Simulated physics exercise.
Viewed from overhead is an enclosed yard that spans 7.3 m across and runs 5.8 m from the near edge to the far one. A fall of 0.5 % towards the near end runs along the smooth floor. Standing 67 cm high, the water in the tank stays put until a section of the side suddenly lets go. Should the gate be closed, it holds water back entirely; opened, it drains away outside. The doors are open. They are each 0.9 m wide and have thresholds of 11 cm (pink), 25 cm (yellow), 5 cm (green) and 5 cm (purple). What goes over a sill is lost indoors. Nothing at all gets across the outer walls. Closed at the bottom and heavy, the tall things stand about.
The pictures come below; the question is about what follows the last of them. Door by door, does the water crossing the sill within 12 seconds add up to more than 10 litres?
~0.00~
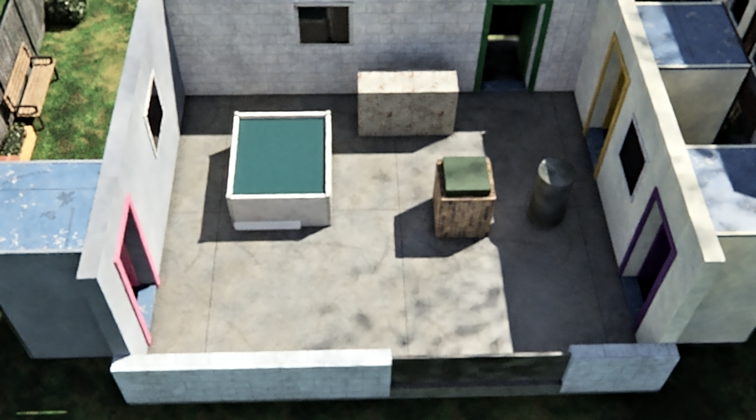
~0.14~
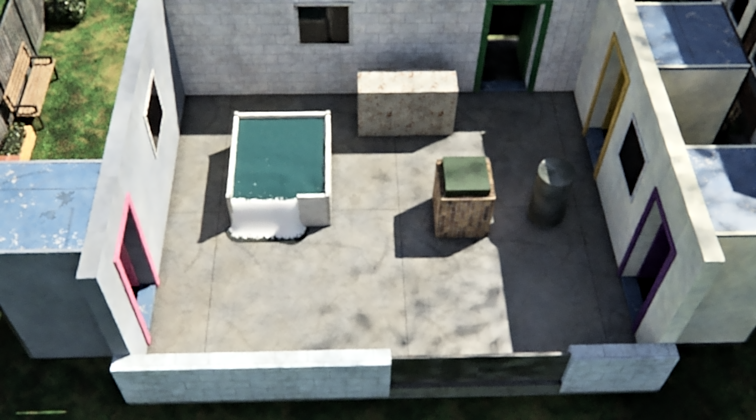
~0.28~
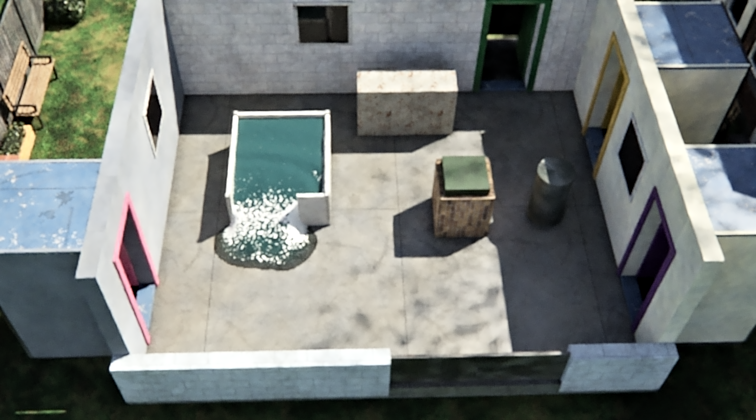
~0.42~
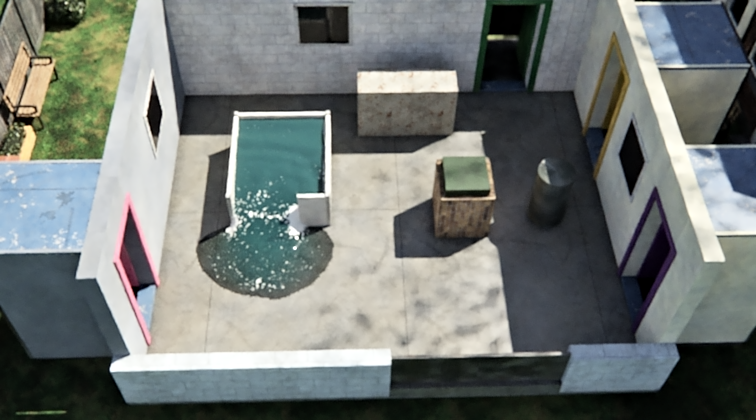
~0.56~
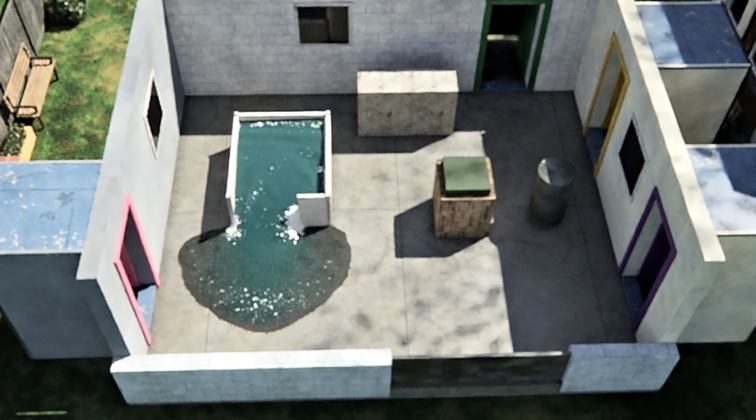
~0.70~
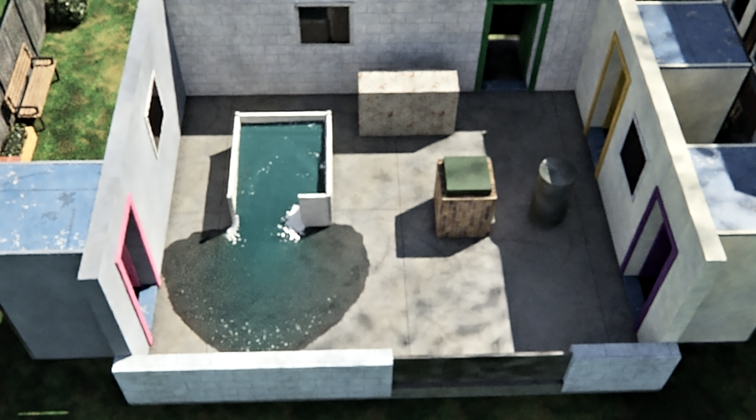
Door by door: The pink door: Yes; the yellow door: No; the green door: No; the purple door: Yes.
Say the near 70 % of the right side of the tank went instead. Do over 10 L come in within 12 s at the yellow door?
Against that limit: Yellow below.
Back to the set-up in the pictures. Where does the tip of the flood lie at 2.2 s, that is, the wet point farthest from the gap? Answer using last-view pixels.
I'd mark it close to (506, 370).
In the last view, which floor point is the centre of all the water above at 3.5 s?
Roughly (296, 280) in the last picture.
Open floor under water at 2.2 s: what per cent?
Around 25 per cent.
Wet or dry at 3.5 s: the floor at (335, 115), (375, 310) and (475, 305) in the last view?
First spot not yet wet, second submerged, third submerged.
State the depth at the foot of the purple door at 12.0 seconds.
Roughly 7.0 centimetres.
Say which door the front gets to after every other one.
Lab note: Last arrival at the green door.
After 1.4 s water covers 25 % of the floor and is deepest (46 cm) near (146, 380); pink door 16 cm at the sill, 0 L in, yellow door not reached, green door not reached, purple door not reached.
After 2.2 s water covers 25 % of the floor and is deepest (37 cm) near (222, 366); pink door 21 cm at the sill, 13 L in, yellow door not reached, green door not reached, purple door not reached.
After 3.5 s water covers 40 % of the floor and is deepest (20 cm) near (218, 283); pink door 17 cm at the sill, 61 L in, yellow door not reached, green door not reached, purple door not reached.
After 7.0 s water covers 70 % of the floor and is deepest (12 cm) near (627, 367); pink door 9 cm at the sill, 73 L in, yellow door 3 cm at the sill, 0 L in, green door not reached, purple door 12 cm at the sill, 57 L in.
After 12.0 s water covers 95 % of the floor and is deepest (8 cm) near (391, 107); pink door 4 cm at the sill, 73 L in, yellow door 2 cm at the sill, 0 L in, green door 5 cm at the sill, 0 L in, purple door 7 cm at the sill, 106 L in.
